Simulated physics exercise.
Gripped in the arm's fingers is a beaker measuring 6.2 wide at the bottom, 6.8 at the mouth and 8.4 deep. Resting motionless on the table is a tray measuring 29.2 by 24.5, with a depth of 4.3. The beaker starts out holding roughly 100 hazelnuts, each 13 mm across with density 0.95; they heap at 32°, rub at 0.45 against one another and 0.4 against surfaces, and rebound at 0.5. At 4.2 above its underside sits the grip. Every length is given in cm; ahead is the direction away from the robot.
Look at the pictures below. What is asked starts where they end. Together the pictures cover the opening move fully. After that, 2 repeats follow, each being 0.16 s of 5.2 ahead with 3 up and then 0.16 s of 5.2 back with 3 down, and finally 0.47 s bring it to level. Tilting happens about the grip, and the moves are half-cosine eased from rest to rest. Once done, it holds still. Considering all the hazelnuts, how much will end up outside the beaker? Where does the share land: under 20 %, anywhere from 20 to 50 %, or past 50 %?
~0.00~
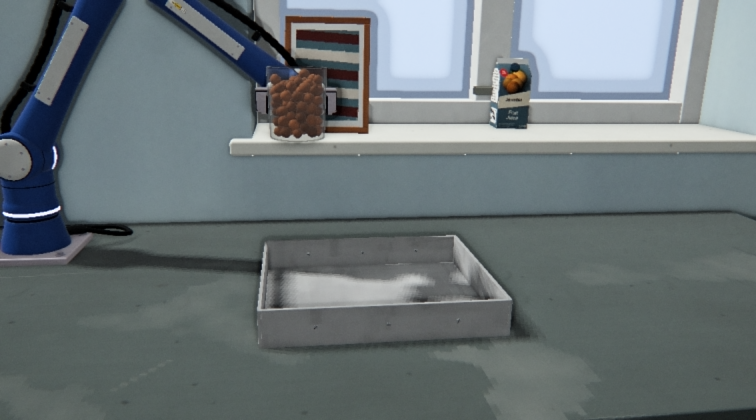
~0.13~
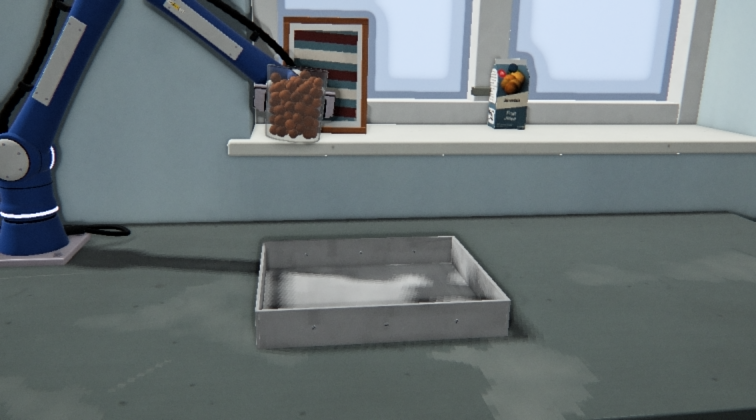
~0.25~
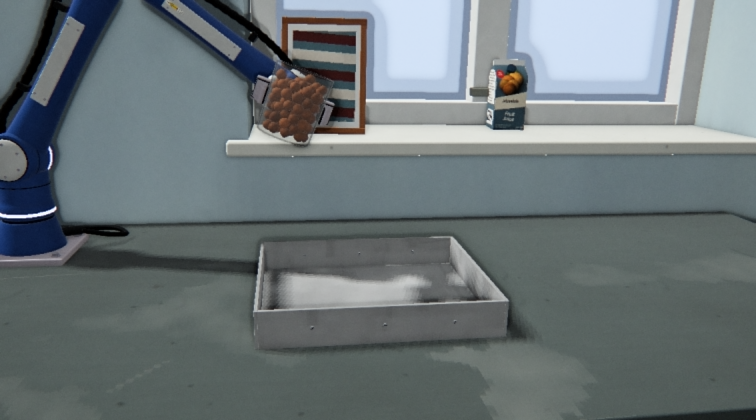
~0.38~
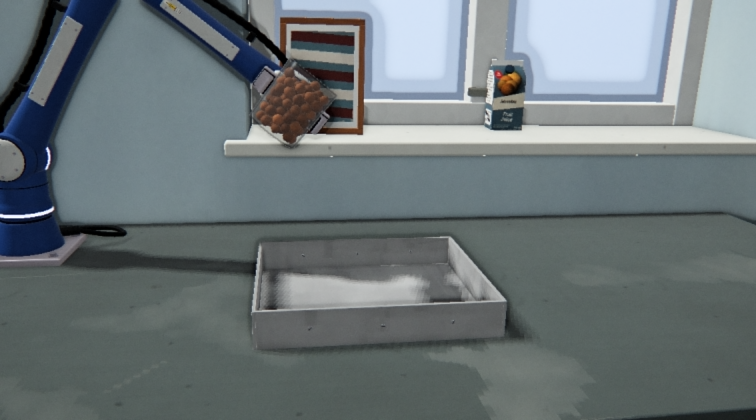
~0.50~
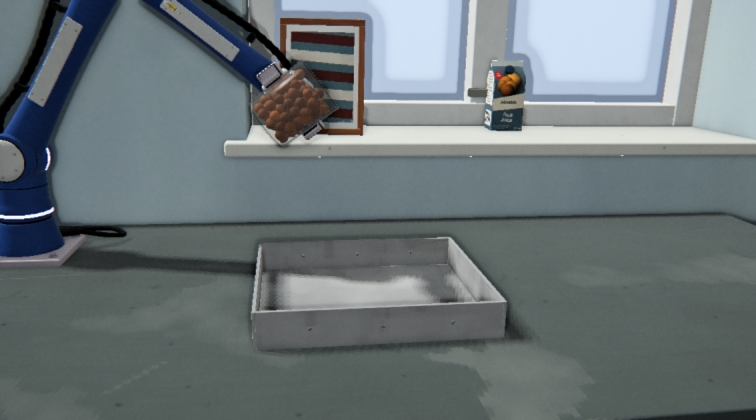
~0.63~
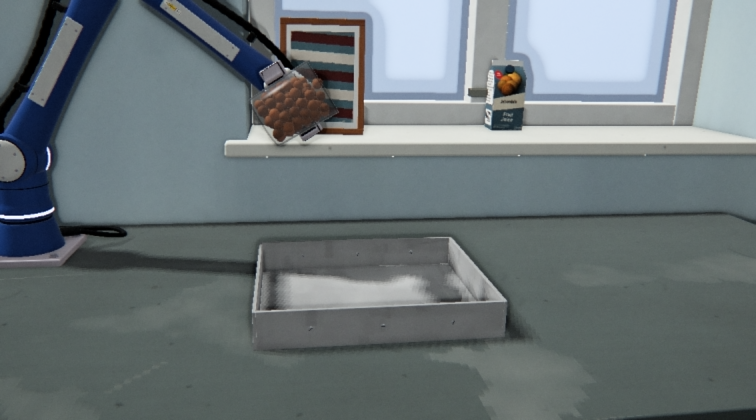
It lands anywhere from 20 to 50 %.
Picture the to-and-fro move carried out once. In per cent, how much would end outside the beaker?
Probably about 25 in a hundred.
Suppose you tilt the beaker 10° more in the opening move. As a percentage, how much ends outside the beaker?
60 %.
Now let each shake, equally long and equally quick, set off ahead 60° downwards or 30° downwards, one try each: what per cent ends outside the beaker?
Near 5 and 10 percent respectively.
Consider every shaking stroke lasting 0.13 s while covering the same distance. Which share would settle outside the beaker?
It would come to roughly 65 %.
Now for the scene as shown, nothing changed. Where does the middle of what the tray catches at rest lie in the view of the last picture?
I'd point to somewhere near (381, 299).
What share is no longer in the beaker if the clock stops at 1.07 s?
About 25 per cent by then.
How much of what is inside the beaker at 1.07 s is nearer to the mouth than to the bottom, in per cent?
About 40 percent.
After 1.07 s, tilted 58° forward, highest piece 31 above the table; 76 in the beaker, 22 in the tray, 4 in flight or on a rim.
After 1.52 s, tilted 26° forward, highest piece 29 above the table; 59 in the beaker, 41 in the tray, 2 on the table or floor.
After 1.94 s, level, highest piece 30 above the table; 59 in the beaker, 41 in the tray, 2 on the table or floor.
After 2.99 s, level, highest piece 30 above the table; 59 in the beaker, 41 in the tray, 2 on the table or floor.
In the end, 59 in the beaker, 41 in the tray, 2 on the table or floor. That is 42 % outside the beaker.
